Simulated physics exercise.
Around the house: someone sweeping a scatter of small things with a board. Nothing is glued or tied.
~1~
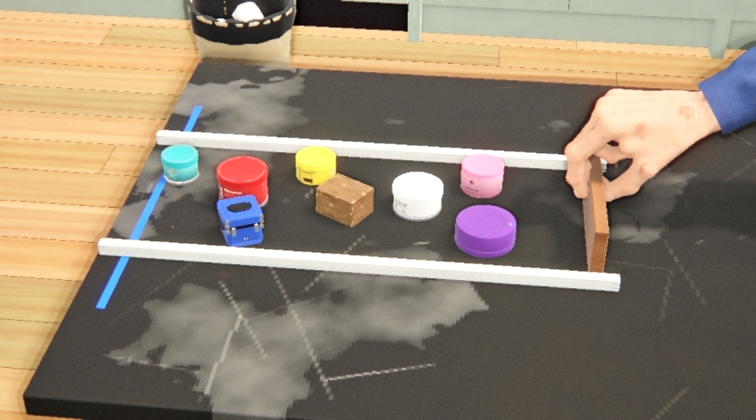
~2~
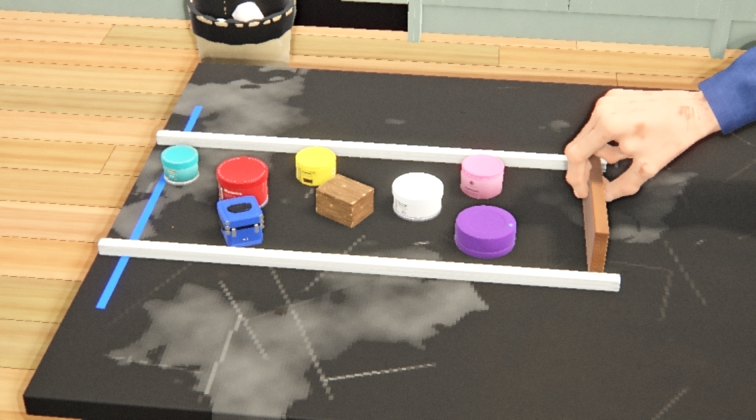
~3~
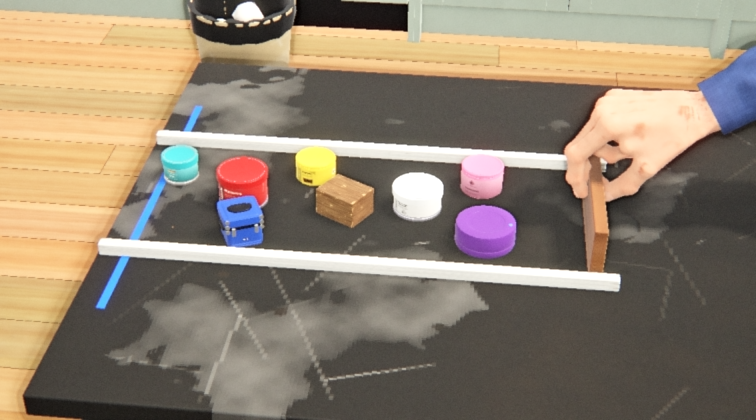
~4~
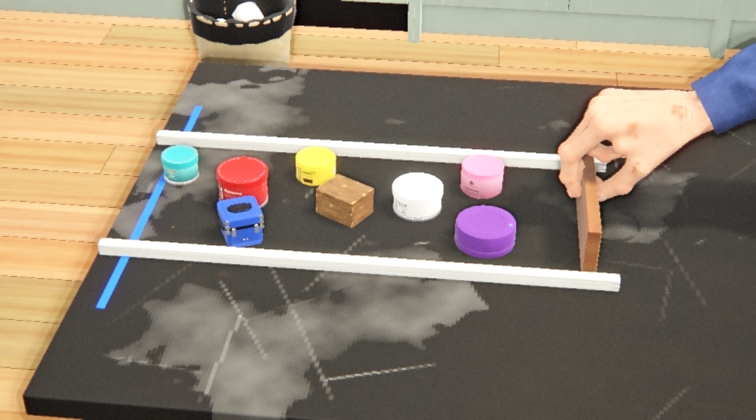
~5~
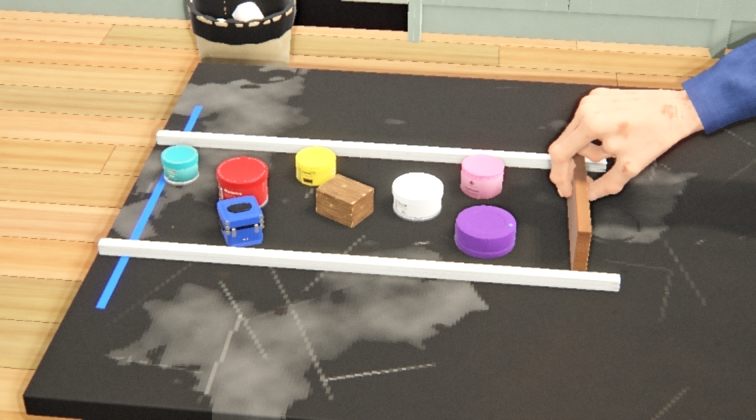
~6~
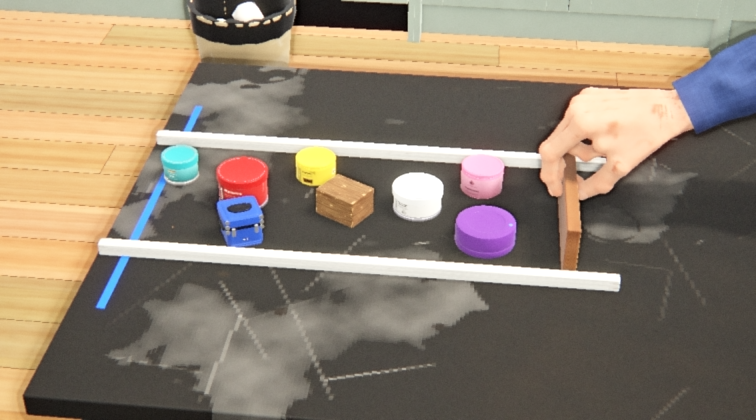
A hand slides a brown board slightly left between white rails toward several small, still containers.
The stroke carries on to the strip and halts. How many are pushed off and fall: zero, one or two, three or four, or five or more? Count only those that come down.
As it turns out, the number that fall off is five or more.
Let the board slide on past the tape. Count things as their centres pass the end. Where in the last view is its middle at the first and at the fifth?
Near (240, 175) and (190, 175).
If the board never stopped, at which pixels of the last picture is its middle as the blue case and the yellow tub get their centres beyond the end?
Near (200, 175) and (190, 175).
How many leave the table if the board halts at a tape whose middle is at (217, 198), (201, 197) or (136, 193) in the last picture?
In that order 2, 2 and 8.
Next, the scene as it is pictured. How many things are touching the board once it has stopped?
The number is 3.
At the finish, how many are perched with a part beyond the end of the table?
The number is 3.
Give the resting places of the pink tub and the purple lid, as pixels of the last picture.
The pink tub at (151, 153), the purple lid at (112, 213).
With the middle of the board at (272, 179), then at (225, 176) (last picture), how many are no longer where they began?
By then 8, and 8.
Soon after, none off yet; turquoise pot at rest near (181, 165); red tin at rest near (243, 185); blue case at rest near (241, 223).
In the end, the number that fall off is five or more; gone, brown block, yellow tub, blue case, red tin and turquoise pot.
